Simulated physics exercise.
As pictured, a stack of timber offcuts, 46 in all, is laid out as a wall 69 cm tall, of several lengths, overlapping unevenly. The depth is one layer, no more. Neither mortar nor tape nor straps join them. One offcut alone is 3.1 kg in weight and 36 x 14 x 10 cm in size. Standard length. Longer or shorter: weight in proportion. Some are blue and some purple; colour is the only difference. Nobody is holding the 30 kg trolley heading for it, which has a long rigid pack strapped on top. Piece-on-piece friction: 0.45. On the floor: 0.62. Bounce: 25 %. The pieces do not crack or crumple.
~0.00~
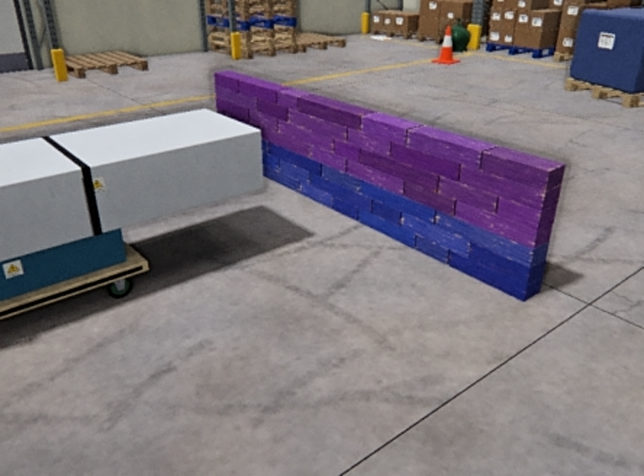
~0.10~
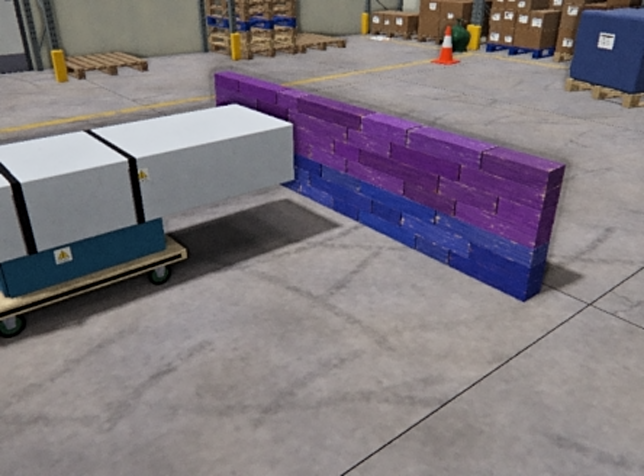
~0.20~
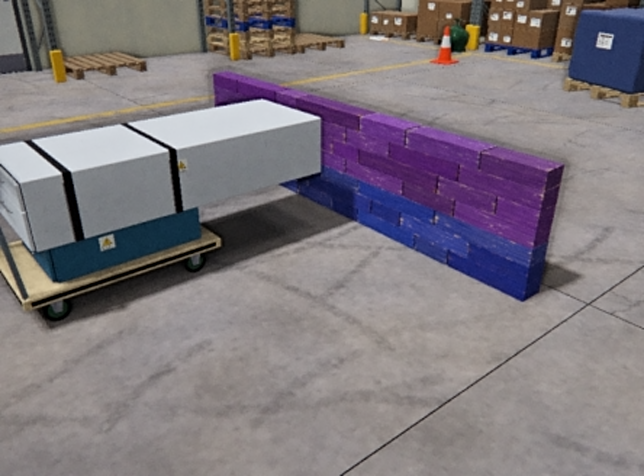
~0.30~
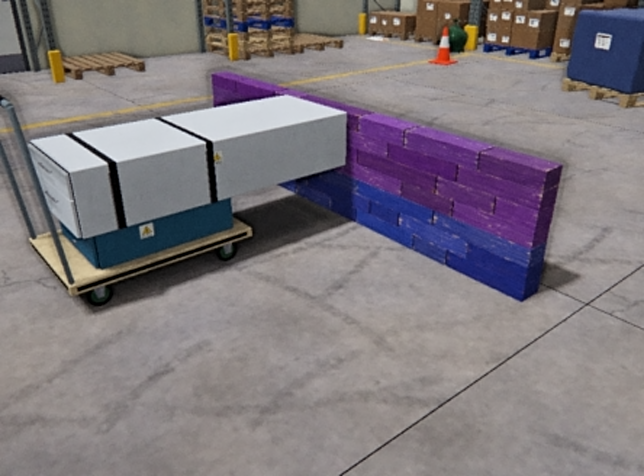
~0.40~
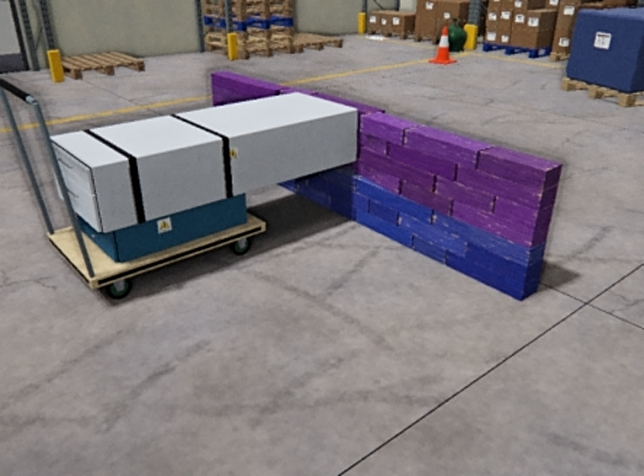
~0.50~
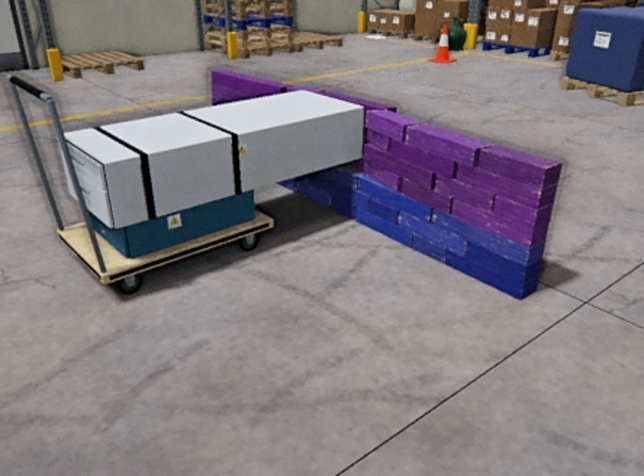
In this clip, a flatbed trolley carrying a long pale box strapped over a teal one rolls rightward across a warehouse floor toward a low purple and blue wall, then its overhanging load slowly presses in, shifting some pieces slightly.
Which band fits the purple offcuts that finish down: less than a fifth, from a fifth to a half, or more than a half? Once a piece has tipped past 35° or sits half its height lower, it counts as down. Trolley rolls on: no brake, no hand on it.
More than a half.
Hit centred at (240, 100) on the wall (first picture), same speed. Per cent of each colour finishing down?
Blue 10 %, purple 50 %.
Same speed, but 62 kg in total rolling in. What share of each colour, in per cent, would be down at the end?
That would leave blue at 0 and purple at 70 per cent.
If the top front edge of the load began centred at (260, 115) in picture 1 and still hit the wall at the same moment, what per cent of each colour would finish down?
Down at the end: Blue 0 per cent, purple 0 per cent.
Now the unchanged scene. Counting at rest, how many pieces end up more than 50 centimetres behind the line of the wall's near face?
About 12.
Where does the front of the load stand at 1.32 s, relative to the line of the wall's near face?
At that instant, about 30 cm beyond.
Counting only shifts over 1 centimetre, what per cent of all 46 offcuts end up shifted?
The share is 40 per cent.
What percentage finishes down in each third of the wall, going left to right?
50, 60 and 20 per cent, from left to right.
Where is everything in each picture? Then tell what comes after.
In the first picture (places mark the middle of the side facing us), load (253, 150) 66 cm short of the wall; top purple offcut (441, 149); top blue offcut (293, 159); nothing disturbed.
The second picture shows load (285, 143) 45 cm short of the wall; top purple offcut (441, 149).
The third picture shows load (313, 137) 24 cm short of the wall; top purple offcut (440, 149).
The fourth picture shows load (339, 130) 31 mm short of the wall; top purple offcut (439, 150).
The fifth picture shows load (350, 127) 6 cm into the wall's line; top purple offcut (438, 149); 14 disturbed, none down.
The sixth picture shows load (356, 124) 12 cm into the wall's line; top purple offcut (438, 146) shifted 9 mm; 22 disturbed, none down.
After 0.66 s, load 17 cm past the wall's line, still rolling; none of the 26 purple offcuts down (0 of 46 in all colours); top purple offcut leaning 12°; top blue offcut leaning 16°.
After 0.86 s, load 22 cm past the wall's line, still rolling; 14 of the 26 purple offcuts down (15 of 46 in all colours); top purple offcut leaning 35°; top blue offcut leaning 42°.
After 1.06 s, load 26 cm past the wall's line, still rolling; 18 of the 26 purple offcuts down (19 of 46 in all colours); top purple offcut leaning 73°, 10 cm lower; top blue offcut leaning 73°, 6 cm lower.
After 1.32 s, load 30 cm past the wall's line, still rolling; 18 of the 26 purple offcuts down (19 of 46 in all colours); top purple offcut on its side; top blue offcut leaning 73°, 9 cm lower.
At rest (2.1 s), load 35 cm past the wall's line, stopped; 18 of the 26 purple offcuts down (19 of 46 in all colours); top purple offcut on its side; top blue offcut leaning 70°, 9 cm lower. That is 69 per cent. As the last picture would show them, middles, top purple offcut near (517, 231), top blue offcut near (313, 164).
